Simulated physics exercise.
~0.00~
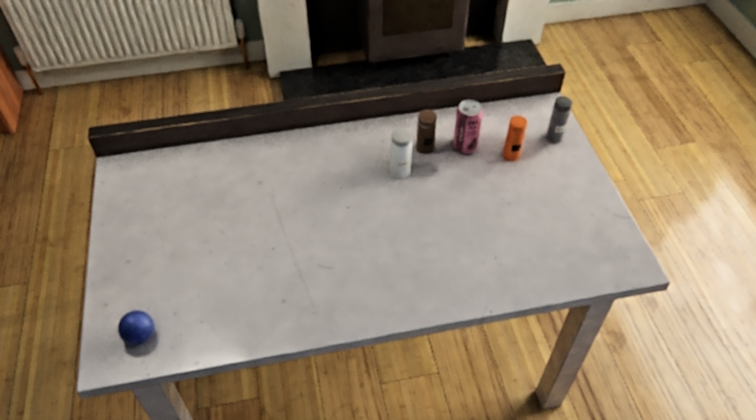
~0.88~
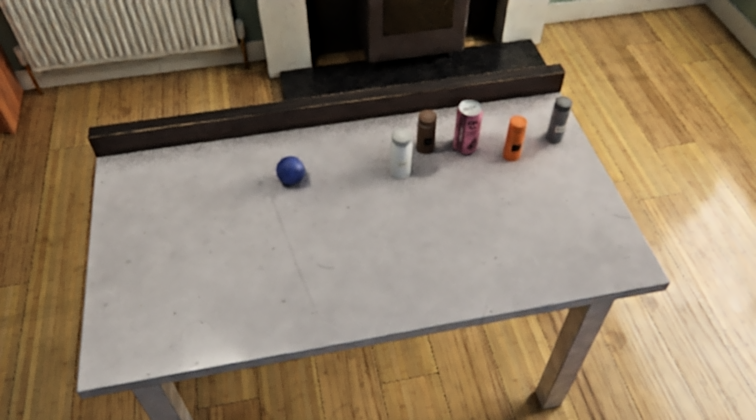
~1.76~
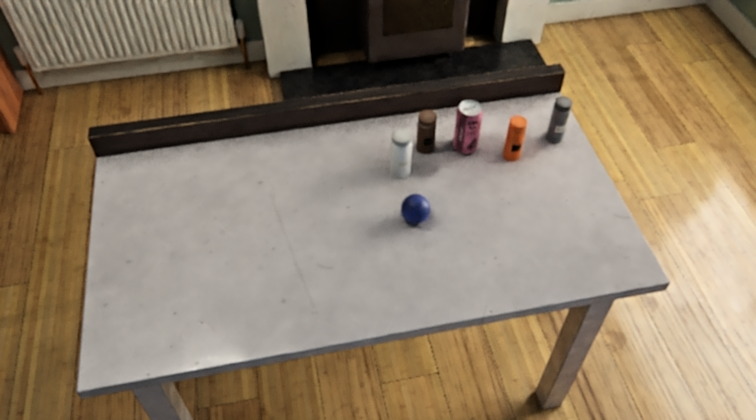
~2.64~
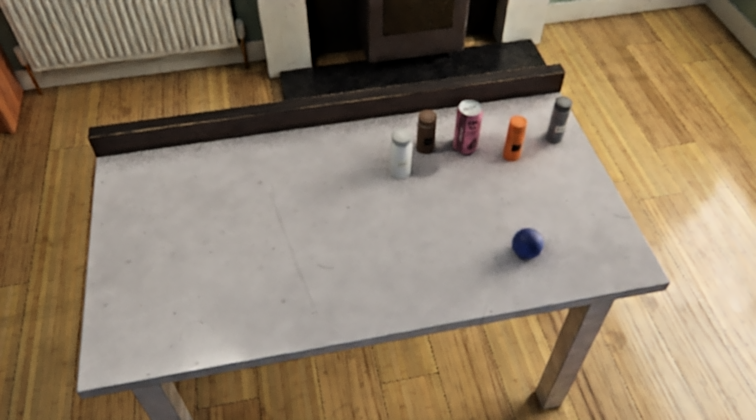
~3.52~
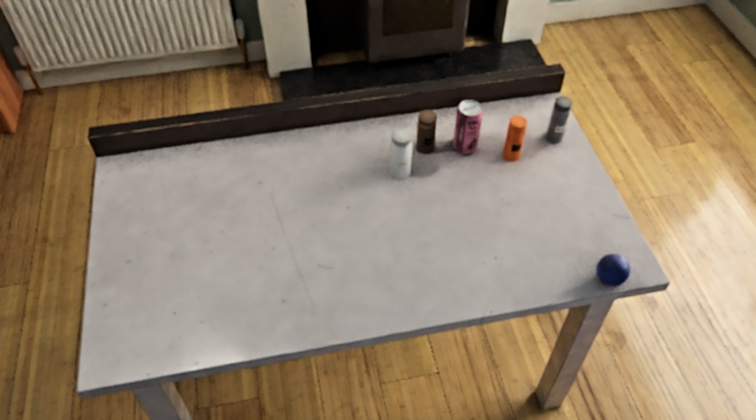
In the video, a blue ball travels from the near left of a grey table up toward the dark rail at the far edge, then heads rightward and back toward the near right corner, ending near the edge, while a pink can and four shakers stay still.
